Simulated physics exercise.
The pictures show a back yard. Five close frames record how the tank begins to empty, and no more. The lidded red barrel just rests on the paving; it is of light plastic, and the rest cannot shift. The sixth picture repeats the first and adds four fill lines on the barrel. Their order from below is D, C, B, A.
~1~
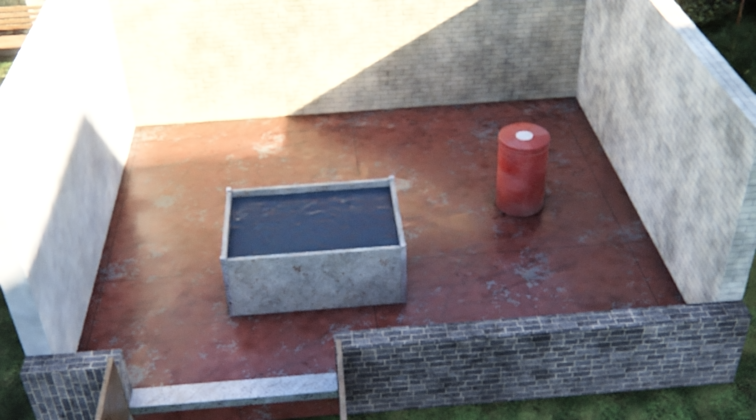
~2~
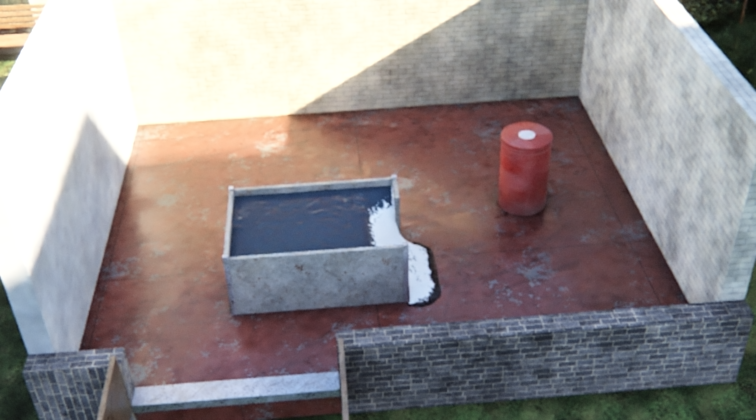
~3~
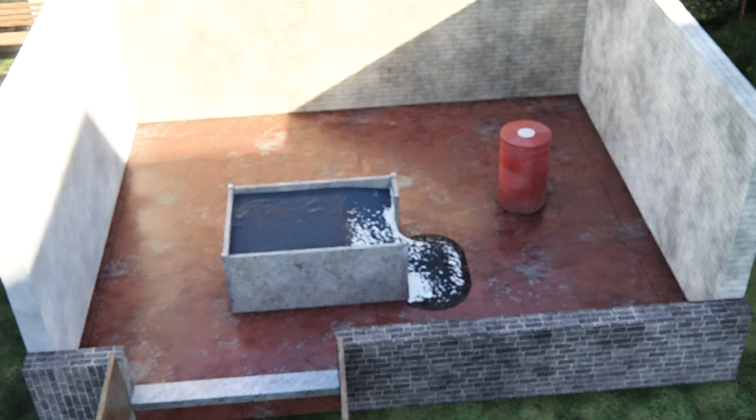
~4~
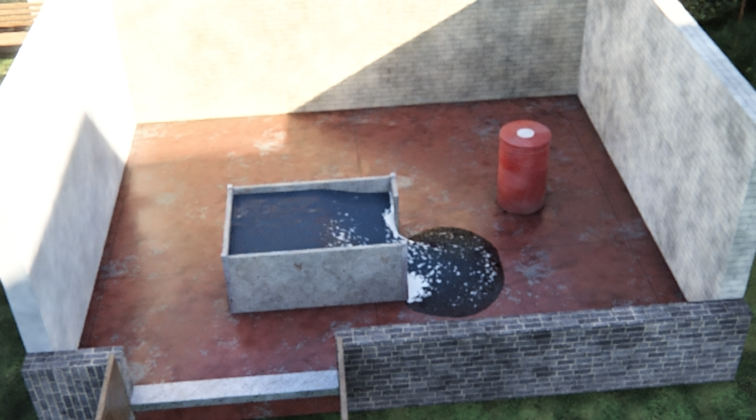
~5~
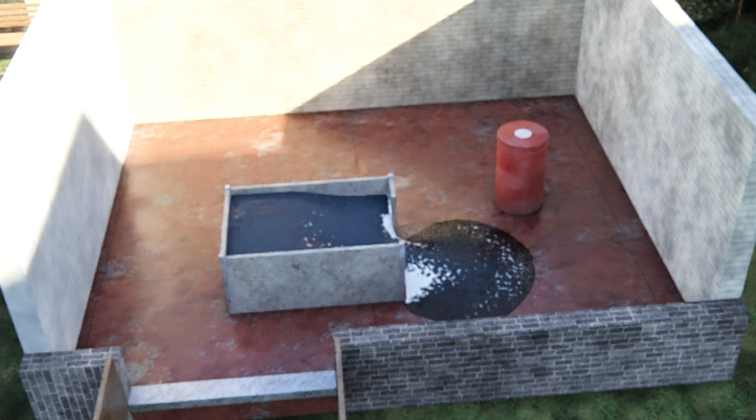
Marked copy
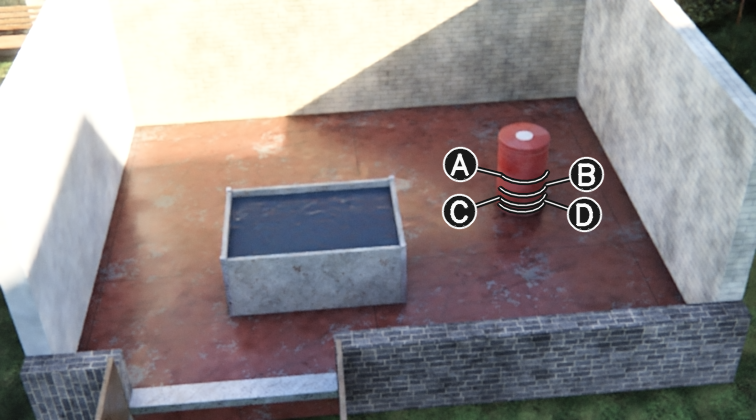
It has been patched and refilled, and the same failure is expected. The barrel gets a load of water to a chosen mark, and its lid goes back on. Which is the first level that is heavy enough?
C.
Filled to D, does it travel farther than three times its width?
No.
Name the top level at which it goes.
D it is.
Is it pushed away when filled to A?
No.
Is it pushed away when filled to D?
Yes, that goes wrong.
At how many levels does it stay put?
Three of the four.
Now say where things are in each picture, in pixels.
Lid of the red barrel at (524, 136); tank full, its middle at (313, 223); open gate at (229, 344), in the first frame.
In the second frame, 1 % of the ground wet, in view closest to the barrel at (422, 251).
In the third frame, 3 % of the ground wet, in view closest to the barrel at (455, 248).
In the fourth frame, 4 % of the ground wet, in view closest to the barrel at (475, 240).
Lid of the red barrel at (523, 134); 7 % of the ground wet, in view closest to the barrel at (493, 232), in the fifth frame.
On the marked copy, A at (527, 182); B at (526, 195); C at (525, 205); D at (525, 211); from the bottom up D, C, B, A.
If A is chosen, it does not move.
If B is chosen, it does not move.
If C is chosen, it does not move.
If D is chosen, it is pushed about its own width away.
